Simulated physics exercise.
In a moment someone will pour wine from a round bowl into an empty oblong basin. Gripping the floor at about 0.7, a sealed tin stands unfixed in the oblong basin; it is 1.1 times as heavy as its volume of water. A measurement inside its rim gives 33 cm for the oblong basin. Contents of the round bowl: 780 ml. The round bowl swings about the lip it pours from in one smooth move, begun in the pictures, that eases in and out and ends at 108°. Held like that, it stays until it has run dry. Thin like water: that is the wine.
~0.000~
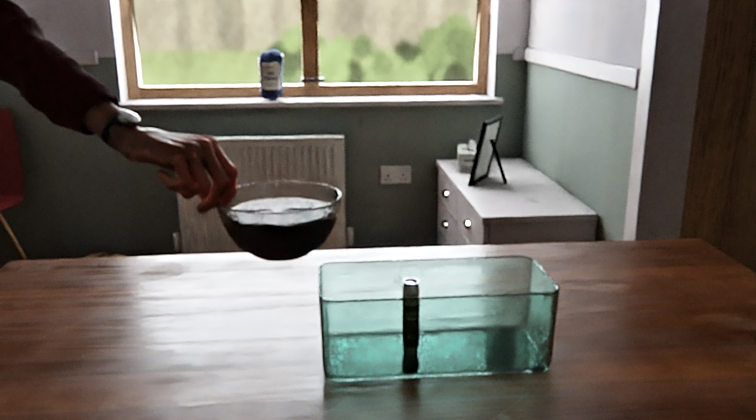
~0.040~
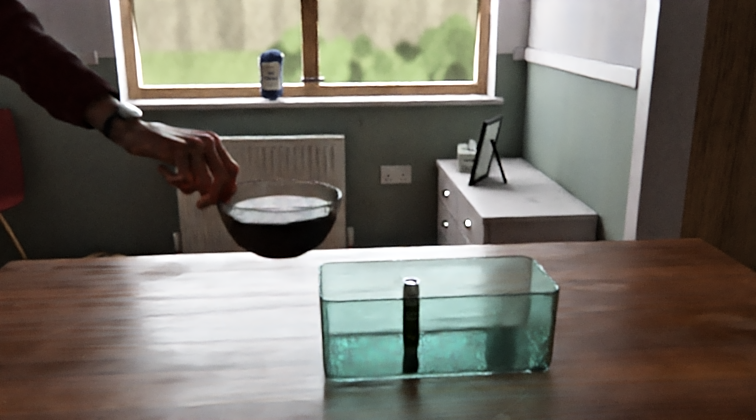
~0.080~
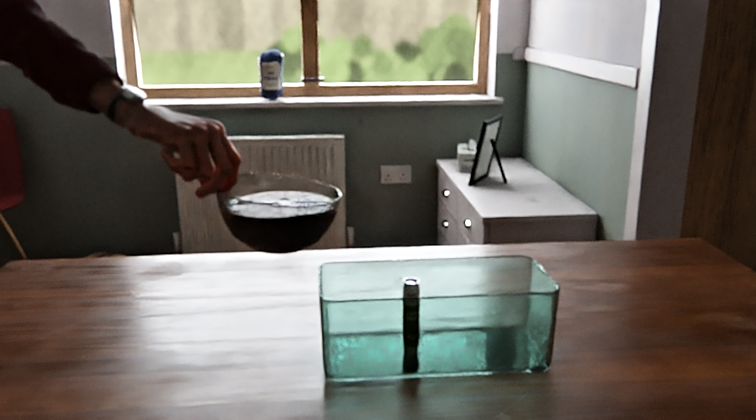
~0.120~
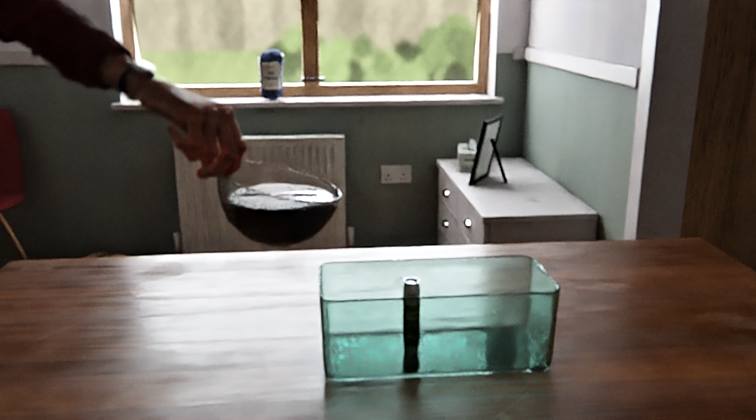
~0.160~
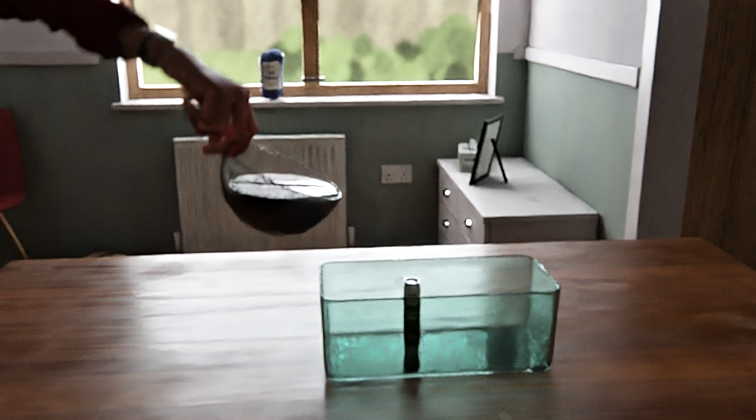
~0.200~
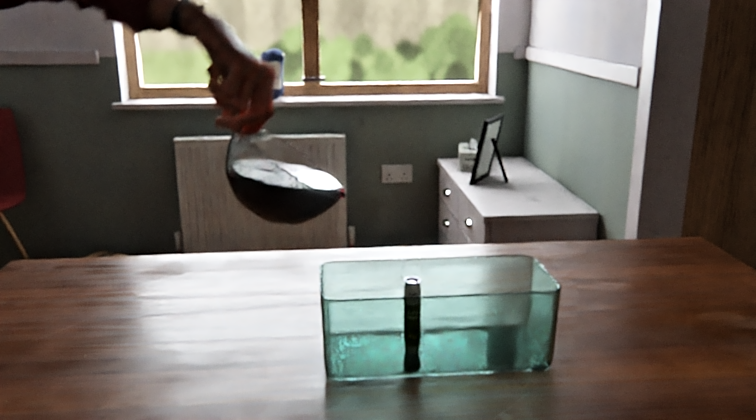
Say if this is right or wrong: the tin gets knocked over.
Wrong, it stays standing.
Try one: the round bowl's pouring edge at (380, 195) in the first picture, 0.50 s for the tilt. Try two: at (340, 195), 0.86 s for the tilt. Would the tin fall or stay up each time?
Trial 1 - tin tips; trial 2 - tin stays standing.
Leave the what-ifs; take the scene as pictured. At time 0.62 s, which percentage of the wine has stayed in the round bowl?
Close to 0 in a hundred.
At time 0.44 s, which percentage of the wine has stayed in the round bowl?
Roughly 30 per cent.
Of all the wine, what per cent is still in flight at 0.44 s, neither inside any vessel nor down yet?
Near 64 per cent at that moment.
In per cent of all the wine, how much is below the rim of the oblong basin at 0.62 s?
That comes to about 92 percent.
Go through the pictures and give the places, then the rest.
The first picture shows tilt 0°; pouring edge (341, 196); surface from (224, 212) to (336, 210); the oblong basin's rim runs from (320, 283) to (545, 274); the tin's top is at (411, 284).
The second picture shows tilt 2°; pouring edge (341, 196); surface from (224, 211) to (336, 208).
The third picture shows tilt 7°; pouring edge (340, 196); surface from (224, 206) to (336, 203).
The fourth picture shows tilt 15°; pouring edge (340, 196); surface from (224, 197) to (337, 197).
The fifth picture shows tilt 25°; pouring edge (340, 196); surface from (225, 183) to (339, 190).
The sixth picture shows tilt 37°; pouring edge (340, 195); surface from (229, 165) to (332, 182); 2 per cent is over the edge.
By 0.44 s the tilt is 104° and 30 per cent is still to pour; the tin stands where it began.
By 0.62 s the tilt is 108° and 0 per cent is still to pour; the tin stands where it began.
By 0.80 s the tilt is 108° and 0 per cent is still to pour; the tin stands where it began.
By 1.00 s the tilt is 108° and 0 per cent is still to pour; the tin stands where it began.
At rest the tin stands where it began.
